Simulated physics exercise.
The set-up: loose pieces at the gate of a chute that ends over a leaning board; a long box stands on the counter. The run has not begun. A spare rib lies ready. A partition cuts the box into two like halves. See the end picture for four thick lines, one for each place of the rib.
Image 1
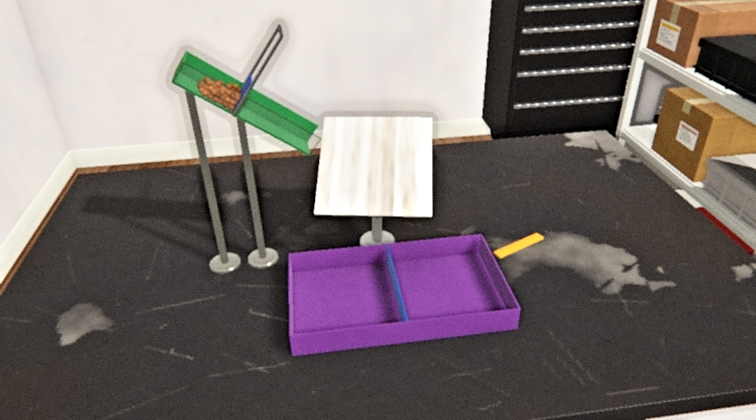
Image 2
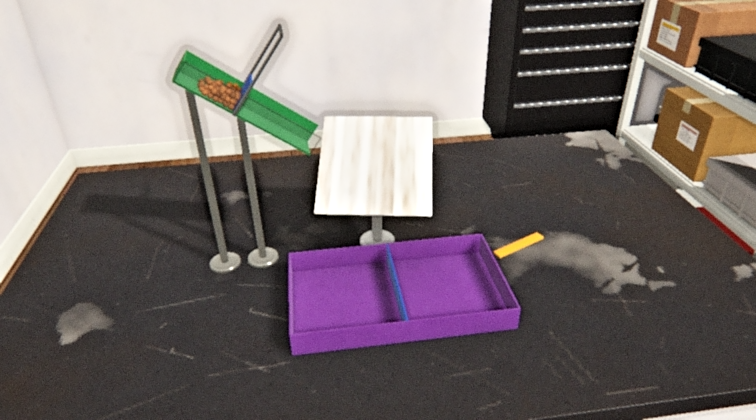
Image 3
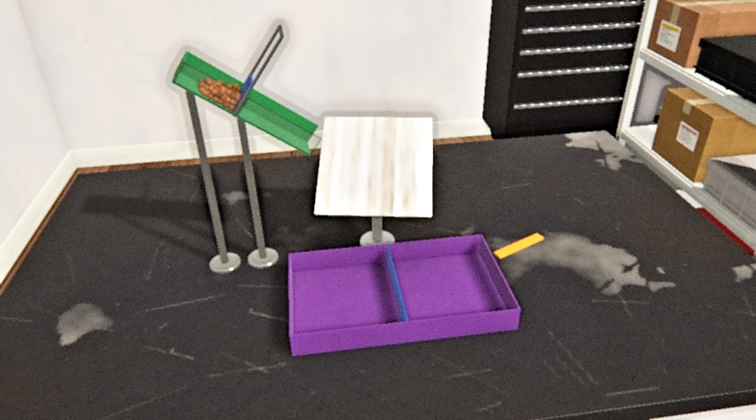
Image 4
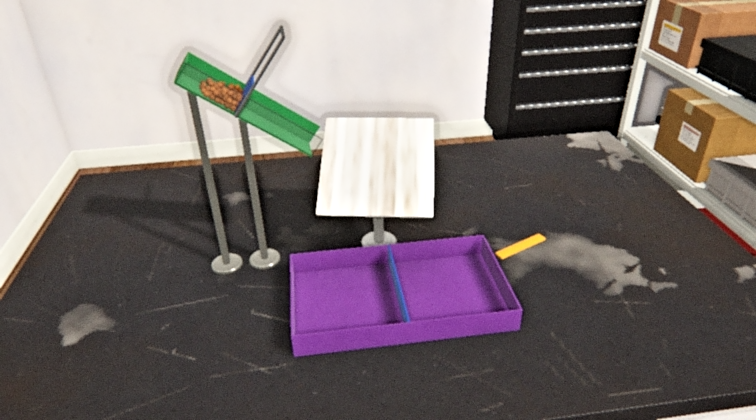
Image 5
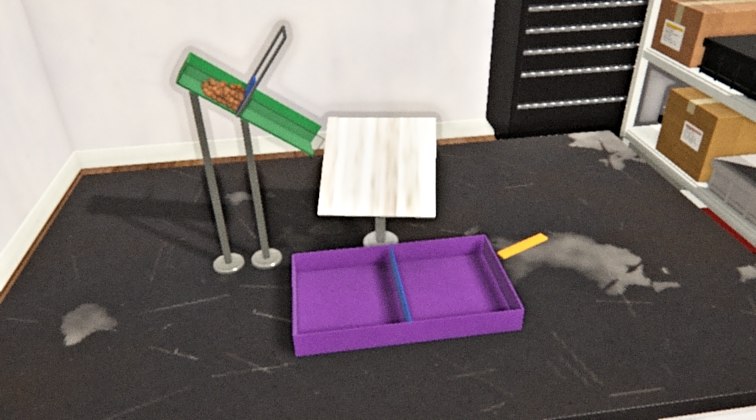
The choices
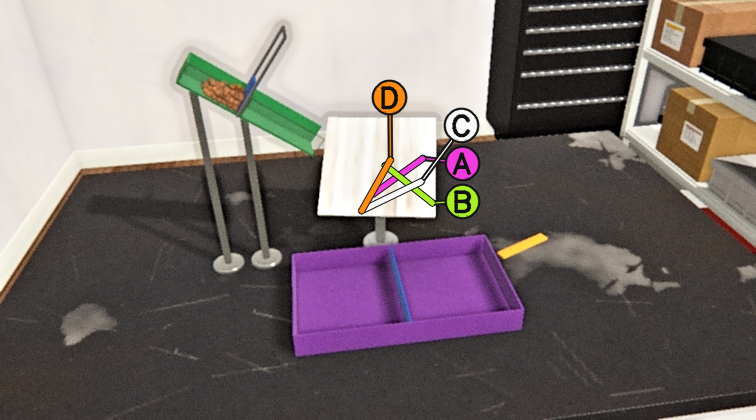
A purple divided box sits still below a tilted board and a loaded green chute.
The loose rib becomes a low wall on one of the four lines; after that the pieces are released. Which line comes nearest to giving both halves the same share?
Best: B.
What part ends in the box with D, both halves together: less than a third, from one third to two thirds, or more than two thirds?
More than two thirds.
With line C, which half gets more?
More lands on the left.
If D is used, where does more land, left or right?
The left half.
On the marked copy, line A from (422, 158) to (373, 193); line B from (385, 165) to (432, 202); line C from (421, 181) to (364, 209); line D from (390, 159) to (361, 210).
For line A, of what is caught, most in the left half, a small part in the right.
For line B, of what is caught, about half in the left half, about half in the right.
For line C, of what is caught, nearly all in the left half, a stray few in the right.
For line D, of what is caught, nearly all in the left half, a small part in the right.
